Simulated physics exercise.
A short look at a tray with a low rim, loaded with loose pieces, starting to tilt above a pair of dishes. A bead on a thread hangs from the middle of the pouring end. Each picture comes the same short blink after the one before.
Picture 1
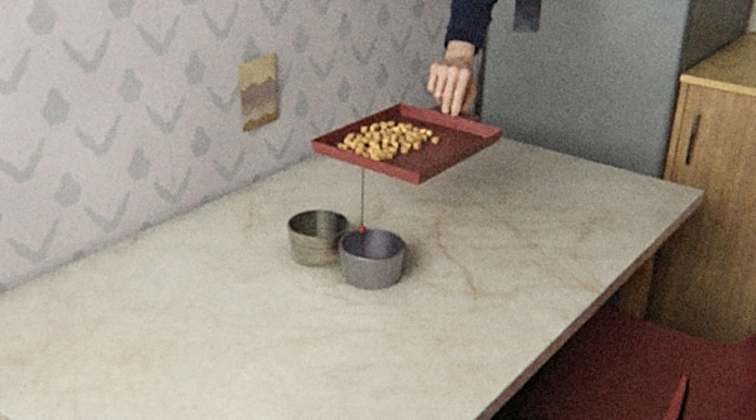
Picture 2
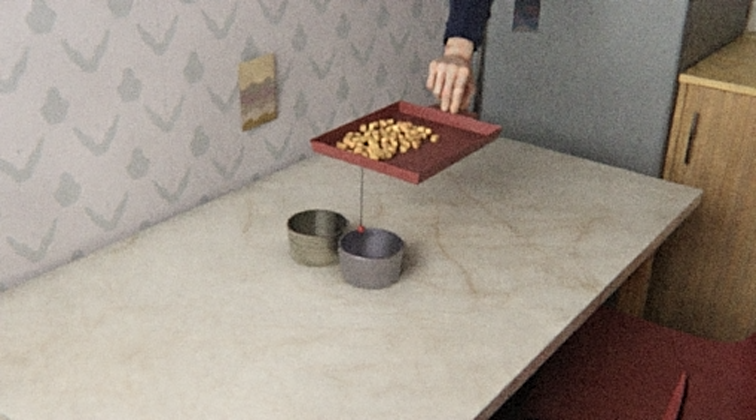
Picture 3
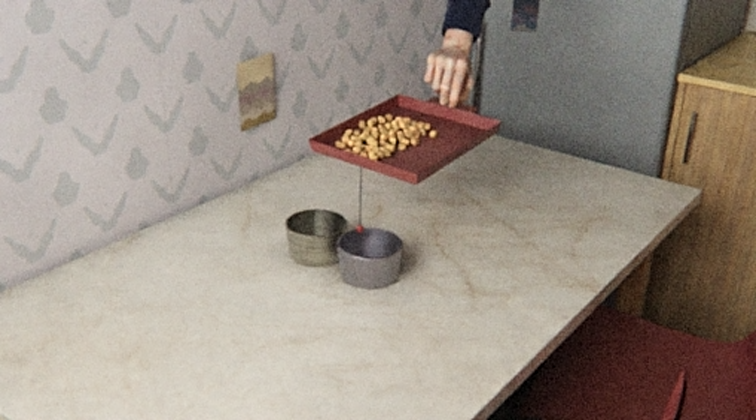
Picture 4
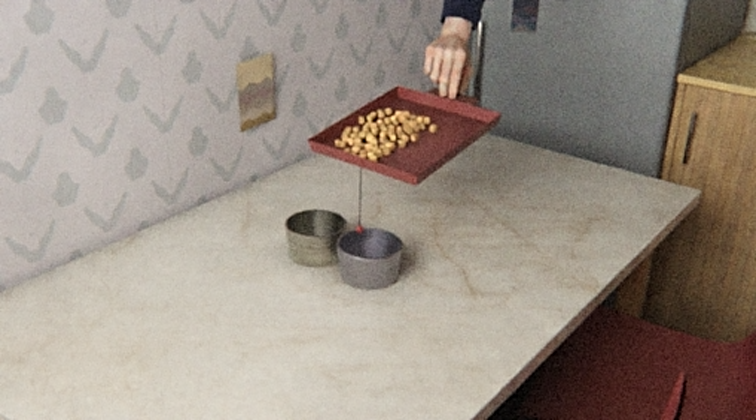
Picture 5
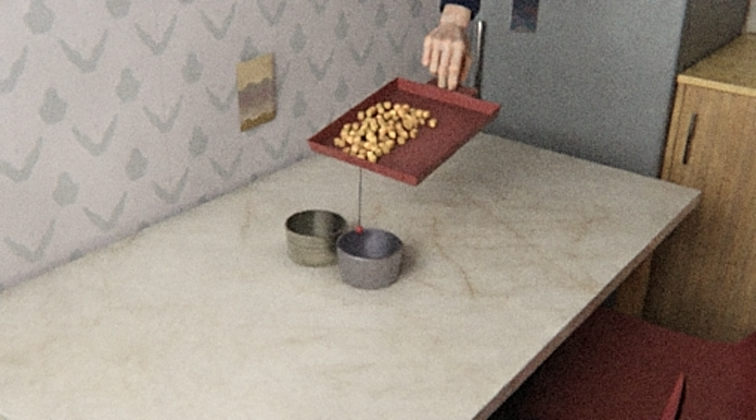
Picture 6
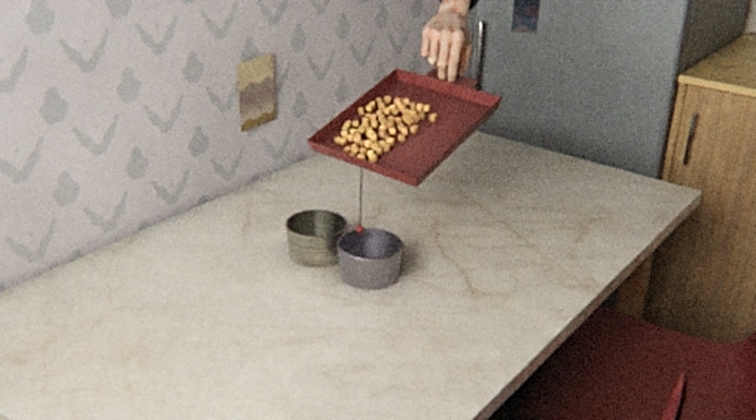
At a pale kitchen table, a hand gradually tilting a red tray of small tan pieces above two empty dishes.
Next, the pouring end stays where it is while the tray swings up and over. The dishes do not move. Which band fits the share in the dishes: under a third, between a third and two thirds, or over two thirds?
Caught overall: Less than a third.
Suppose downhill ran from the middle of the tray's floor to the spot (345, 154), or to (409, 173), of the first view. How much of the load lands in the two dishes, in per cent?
Near 90 % and 20 %.
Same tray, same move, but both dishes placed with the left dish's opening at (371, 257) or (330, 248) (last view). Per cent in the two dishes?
The first gives 40 %, the second 80 %.
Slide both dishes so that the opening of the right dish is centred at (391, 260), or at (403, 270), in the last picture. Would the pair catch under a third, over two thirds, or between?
One: One to two thirds. Two: The middle third.
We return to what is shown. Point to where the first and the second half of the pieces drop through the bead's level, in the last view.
Around (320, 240) and then (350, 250).
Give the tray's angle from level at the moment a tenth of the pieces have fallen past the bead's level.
At about 110°.
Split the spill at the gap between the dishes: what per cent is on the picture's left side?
Some 70 per cent.
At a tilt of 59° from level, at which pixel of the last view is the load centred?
Close to (356, 147).
Soon, tray tipped steeply; all on the tray.
A while on, tray tipped right over; all on the tray.
Towards the end, tray tipped past a quarter turn; a small part in the right dish; nearly all outside both.
Finally, tray tipped past a quarter turn; a small part in the right dish; none in the left dish; nearly all outside both.
